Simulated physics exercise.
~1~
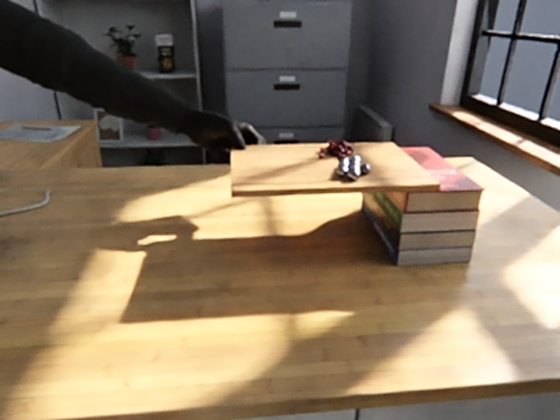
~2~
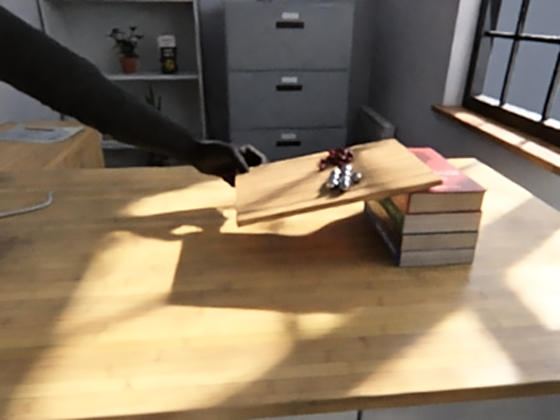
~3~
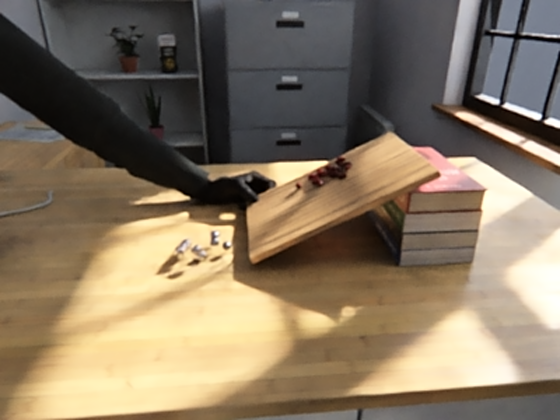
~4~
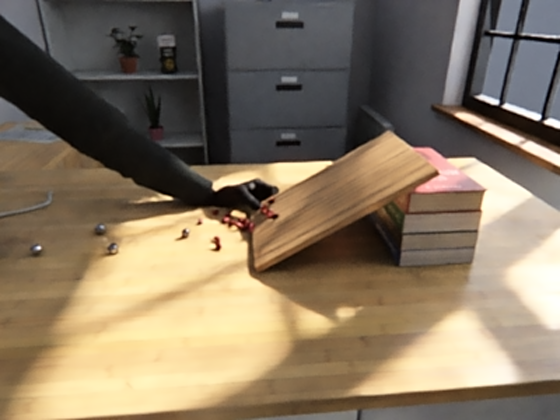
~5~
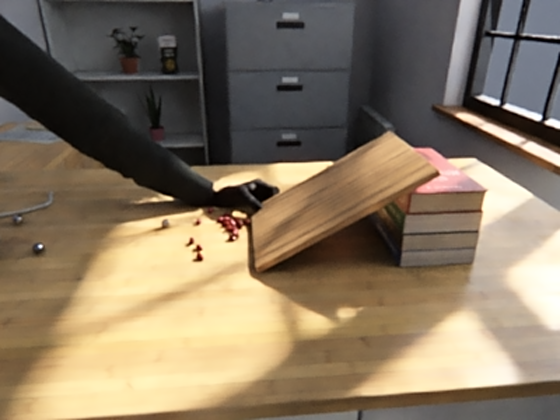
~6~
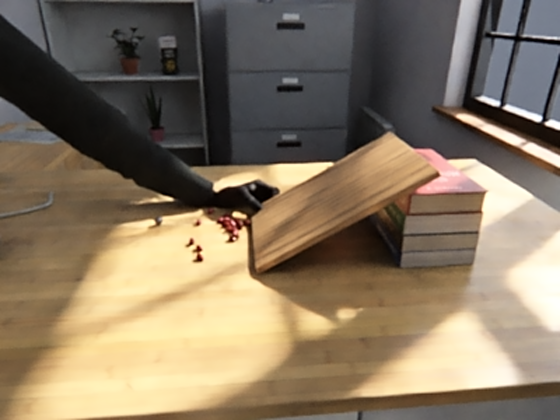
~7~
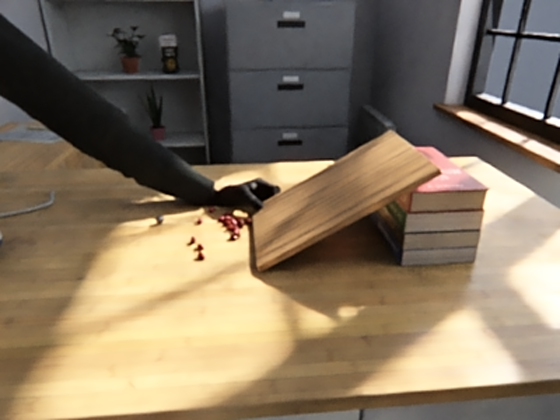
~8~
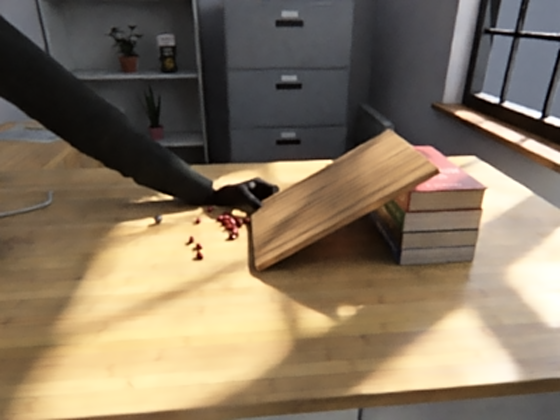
A light wooden board, held at its left end by a black-gloved, dark-sleeved hand, rests its right end on a stack of books with a red cover on top, seen from across a sunlit wooden table with grey drawers and a window behind. Shiny silvery balls sit in front on it, small dark red pieces behind. The hand lowers its end to the tabletop, and the silvery balls roll off leftward first. The red pieces slide down after them. Most balls leave the left side of the view, while the red pieces lie scattered near the tilted board's foot.
